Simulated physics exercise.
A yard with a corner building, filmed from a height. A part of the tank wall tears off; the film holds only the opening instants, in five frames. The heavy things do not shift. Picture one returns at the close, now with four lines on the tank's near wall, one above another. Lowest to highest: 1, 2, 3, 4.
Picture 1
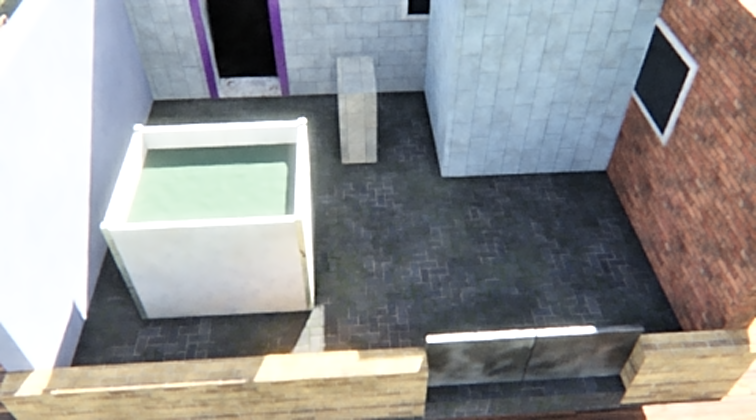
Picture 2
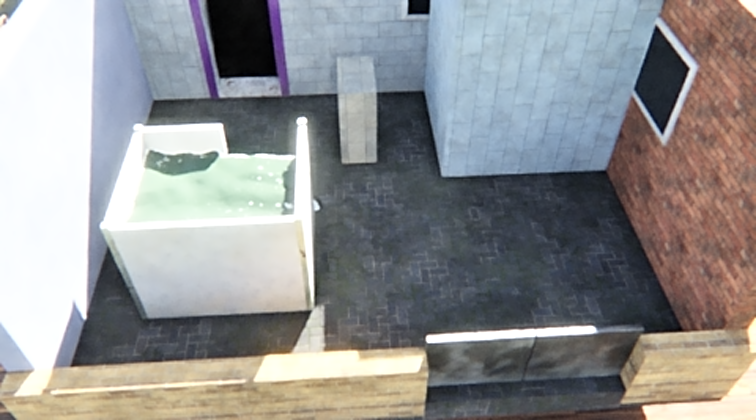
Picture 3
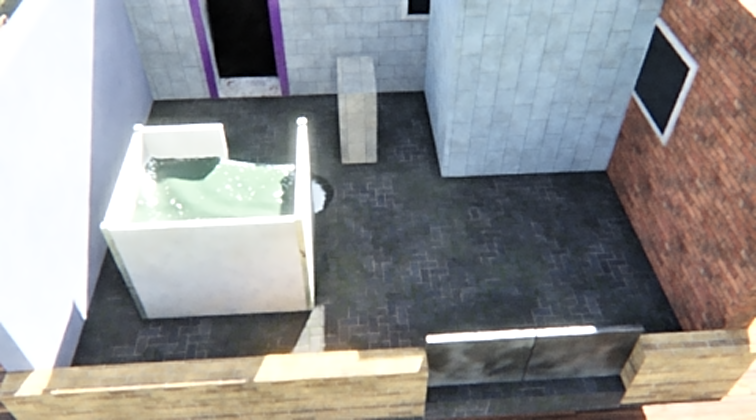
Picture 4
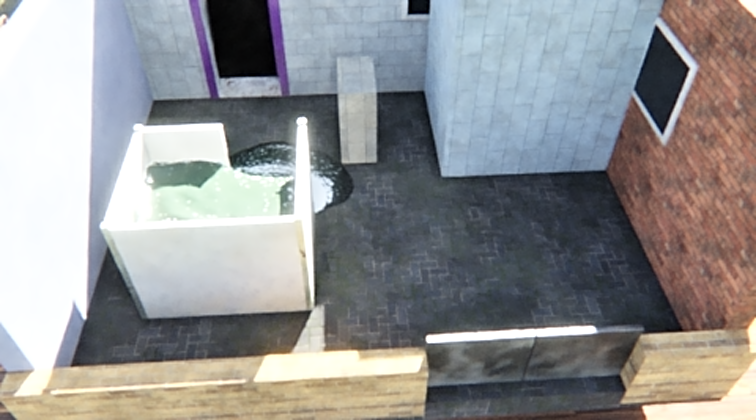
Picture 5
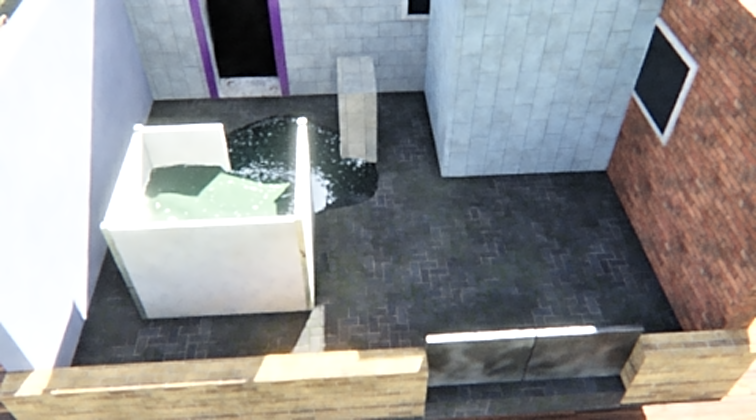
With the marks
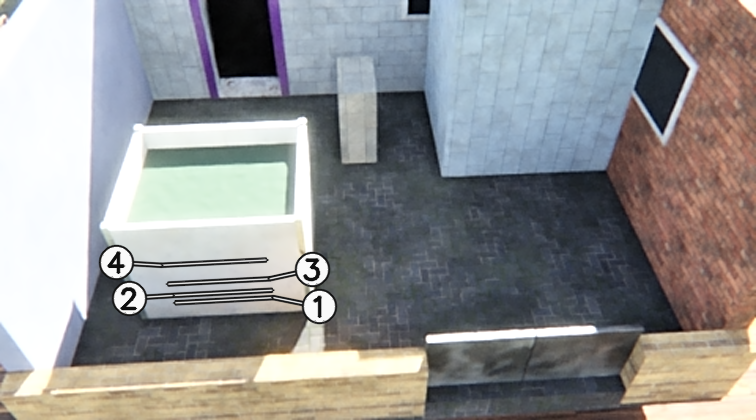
At first, greenish water lies still in a white tank on the left of a dark paved yard, near a purple-framed doorway. Part of the tank's far side is then open and the water inside churns, and a dark, foaming pool spreads across the paving behind and right, reaching the pale block.
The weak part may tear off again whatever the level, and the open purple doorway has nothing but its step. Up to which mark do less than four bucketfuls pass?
3 will do.
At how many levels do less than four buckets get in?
Three of them.
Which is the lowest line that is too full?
Here it is line 4.
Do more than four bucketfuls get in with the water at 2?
No, that is safe.
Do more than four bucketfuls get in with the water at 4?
Yes, that goes wrong.
On the marked copy, 1 at (224, 300); 2 at (222, 292); 3 at (219, 281); 4 at (213, 262); from the bottom up 1, 2, 3, 4.
Choosing 1, nothing gets over.
Choosing 2, nothing gets over.
Choosing 3, a bucket or two gets in.
Choosing 4, about 10 bucketfuls get in.
